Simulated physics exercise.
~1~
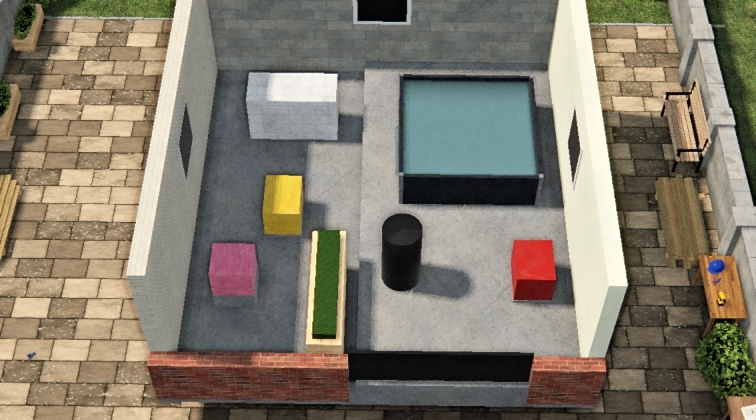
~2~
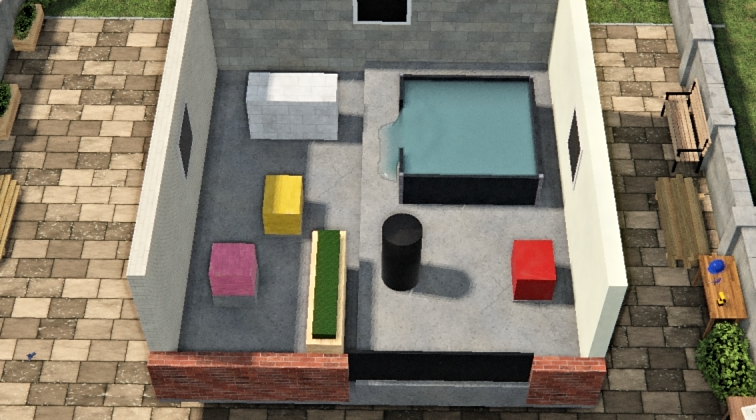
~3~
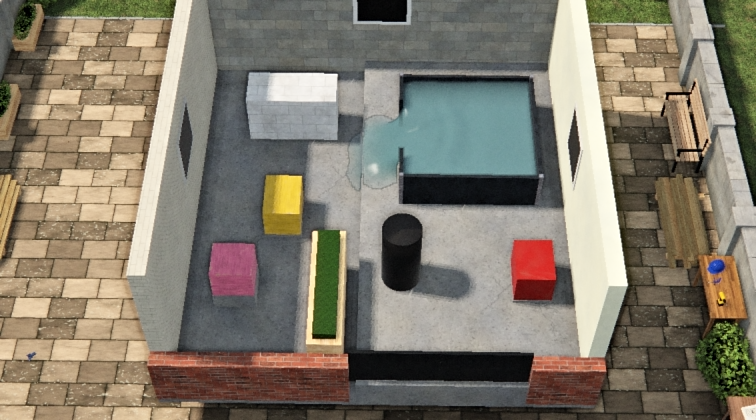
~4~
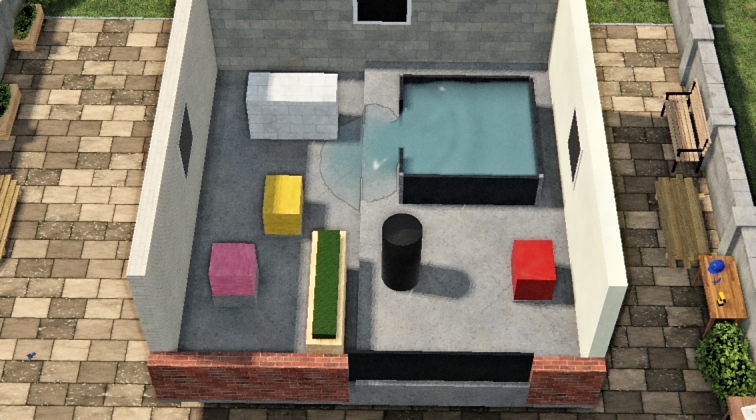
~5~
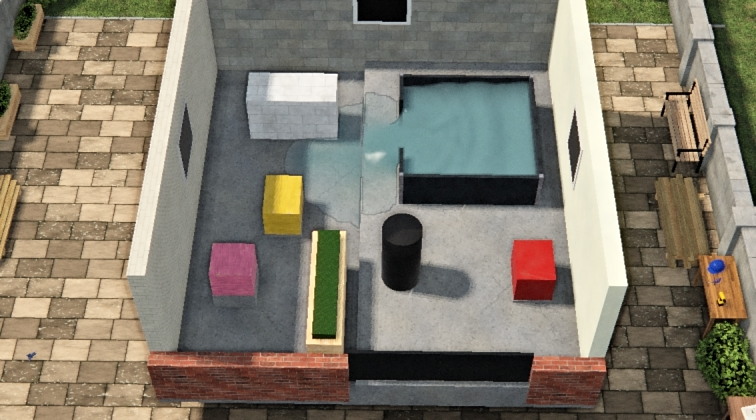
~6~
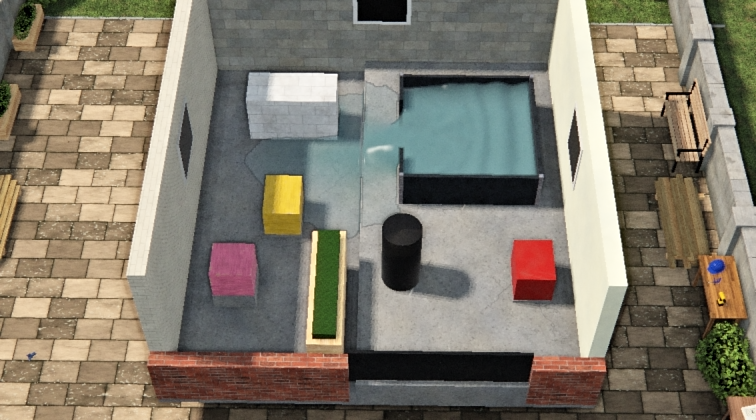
At first, a dark tank of still blue-green water sits at the back right of a walled yard among coloured crates and a black cylinder. Water then bursts through its left side and fans out across the grey floor, spreading leftward between the white and yellow crates while the crates stay put.
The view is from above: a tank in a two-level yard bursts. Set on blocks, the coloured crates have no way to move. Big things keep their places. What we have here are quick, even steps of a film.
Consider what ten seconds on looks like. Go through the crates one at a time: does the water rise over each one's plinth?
The yellow crate meets the water, the red crate avoids the water, the pink crate avoids the water.
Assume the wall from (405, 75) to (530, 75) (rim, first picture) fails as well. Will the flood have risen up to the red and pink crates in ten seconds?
Log: Red crate is doused; pink crate stays clear.
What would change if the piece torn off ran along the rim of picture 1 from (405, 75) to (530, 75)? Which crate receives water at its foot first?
It's the red one.
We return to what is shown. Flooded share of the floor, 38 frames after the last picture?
I'd say close to 50 per cent.
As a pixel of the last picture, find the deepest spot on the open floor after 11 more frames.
Deepest spot: Near (205, 163).
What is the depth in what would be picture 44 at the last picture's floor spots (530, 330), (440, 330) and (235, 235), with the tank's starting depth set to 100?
Going place by place: 0 %, 0 % and 16 %.
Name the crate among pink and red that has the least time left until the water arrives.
I reckon it's the crate marked pink.
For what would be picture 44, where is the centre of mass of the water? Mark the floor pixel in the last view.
I'd say around (334, 182).
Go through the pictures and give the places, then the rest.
The first frame shows still water in the water tank at (468, 128).
In the second frame, the front is at (388, 177), out from the gap at (403, 142).
In the third frame, the front is at (354, 144), out from the gap at (403, 144).
In the fourth frame, the front is at (324, 170), out from the gap at (403, 144).
In the fifth frame, water pours out at (403, 143) and has run to (289, 167).
In the sixth frame, the front is at (251, 164), out from the gap at (403, 144).
A moment on, water covers 25 % of the floor; the yellow crate water round its plinth, the red crate not reached, the pink crate not reached.
Next, water covers 40 % of the floor; the yellow crate water round its plinth, the red crate not reached, the pink crate water round its plinth.
Then, water covers 50 % of the floor; the yellow crate water round its plinth, the red crate not reached, the pink crate water round its plinth.
Later, water covers 50 % of the floor; the yellow crate water round its plinth, the red crate not reached, the pink crate water round its plinth.
In the end, water covers 50 % of the floor; the yellow crate was topped, the red crate stayed above the water, the pink crate stayed above the water.
